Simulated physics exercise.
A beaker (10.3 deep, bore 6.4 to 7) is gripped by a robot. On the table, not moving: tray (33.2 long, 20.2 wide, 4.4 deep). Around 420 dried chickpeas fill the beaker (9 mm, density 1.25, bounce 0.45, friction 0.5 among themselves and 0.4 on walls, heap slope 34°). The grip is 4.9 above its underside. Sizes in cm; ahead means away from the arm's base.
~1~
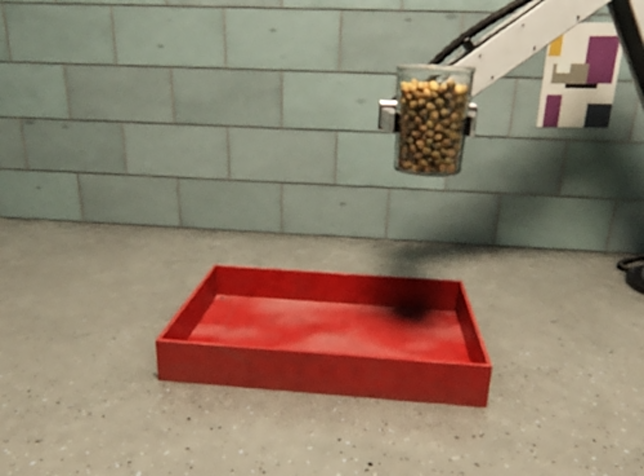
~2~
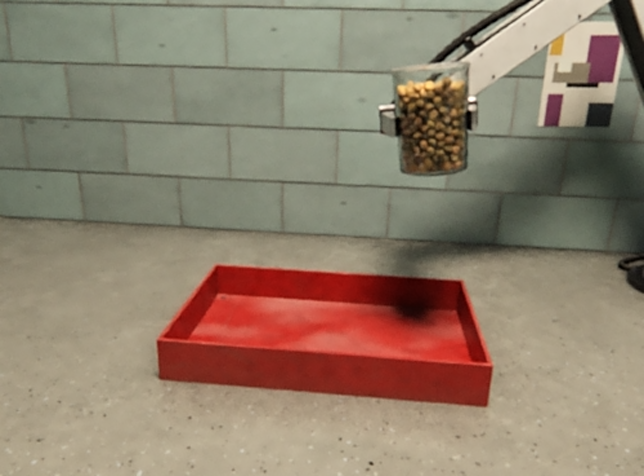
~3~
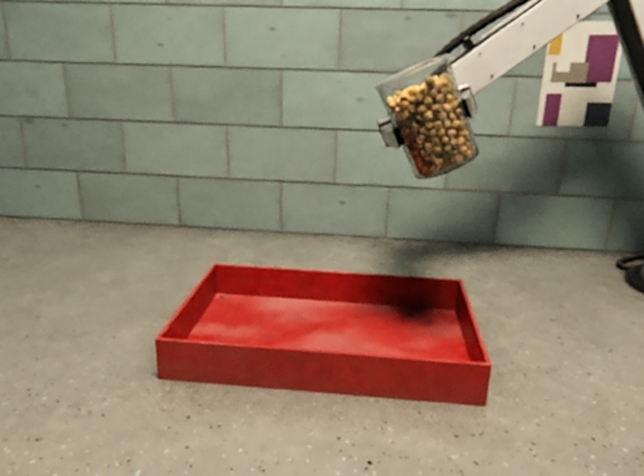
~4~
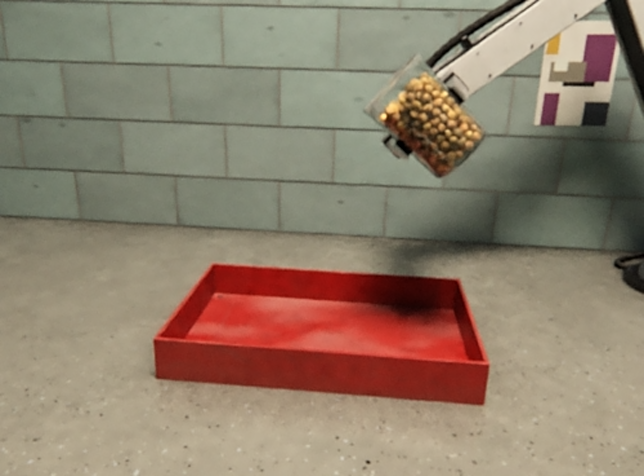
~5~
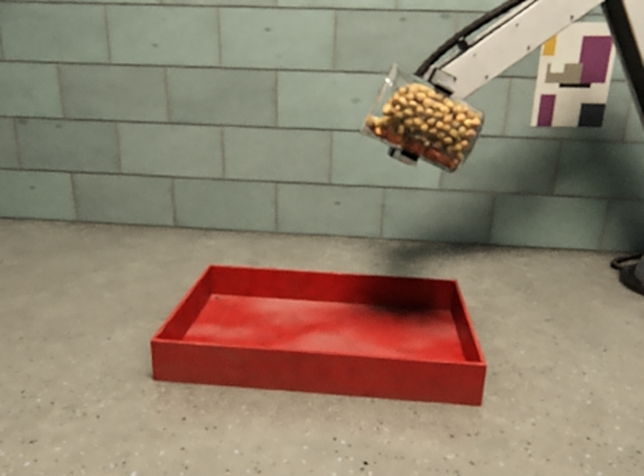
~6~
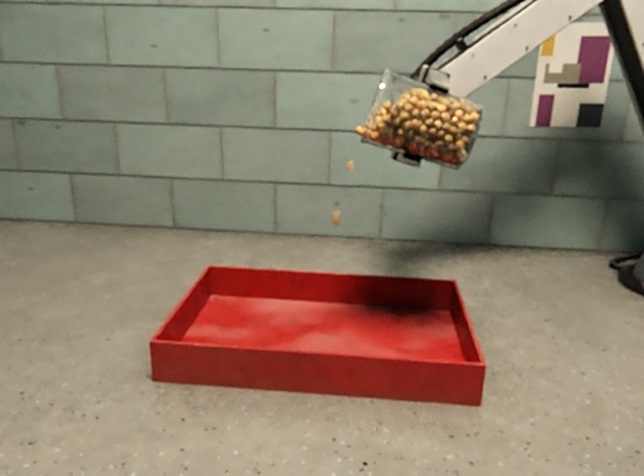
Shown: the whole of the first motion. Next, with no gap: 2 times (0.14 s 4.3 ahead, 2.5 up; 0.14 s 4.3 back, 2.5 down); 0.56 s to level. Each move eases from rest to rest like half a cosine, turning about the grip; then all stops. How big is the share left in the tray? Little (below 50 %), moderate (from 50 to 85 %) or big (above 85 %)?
Share in the tray: Moderate (from 50 to 85 %).
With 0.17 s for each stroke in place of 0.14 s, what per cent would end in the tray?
Then about 45 per cent.
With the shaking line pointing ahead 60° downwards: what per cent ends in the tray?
About 10 per cent.
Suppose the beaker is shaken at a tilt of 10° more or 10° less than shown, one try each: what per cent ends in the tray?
Some 80 and 40 per cent.
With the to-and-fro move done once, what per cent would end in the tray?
It would be near 45 per cent.
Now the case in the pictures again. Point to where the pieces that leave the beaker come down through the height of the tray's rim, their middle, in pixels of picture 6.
Around (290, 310).
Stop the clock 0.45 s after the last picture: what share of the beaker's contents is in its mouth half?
Roughly 55 per cent.
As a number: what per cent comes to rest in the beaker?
About 40 per cent.
Then, 0.45 s after the last picture, tilted 74° forward, highest piece 30 above the table; 248 in the beaker, 168 in the tray, 8 in flight or on a rim.
Then, 0.90 s after the last picture, tilted 26° forward, highest piece 30 above the table; 261 in the tray, 160 in the beaker, 3 on the table or floor.
Then, 1.32 s after the last picture, level, highest piece 28 above the table; 261 in the tray, 160 in the beaker, 3 on the table or floor.
Then, 2.37 s after the last picture, level, highest piece 28 above the table; 261 in the tray, 160 in the beaker, 3 on the table or floor.
Final count, 261 in the tray, 160 in the beaker, 3 on the table or floor. That is 62 % in the tray.
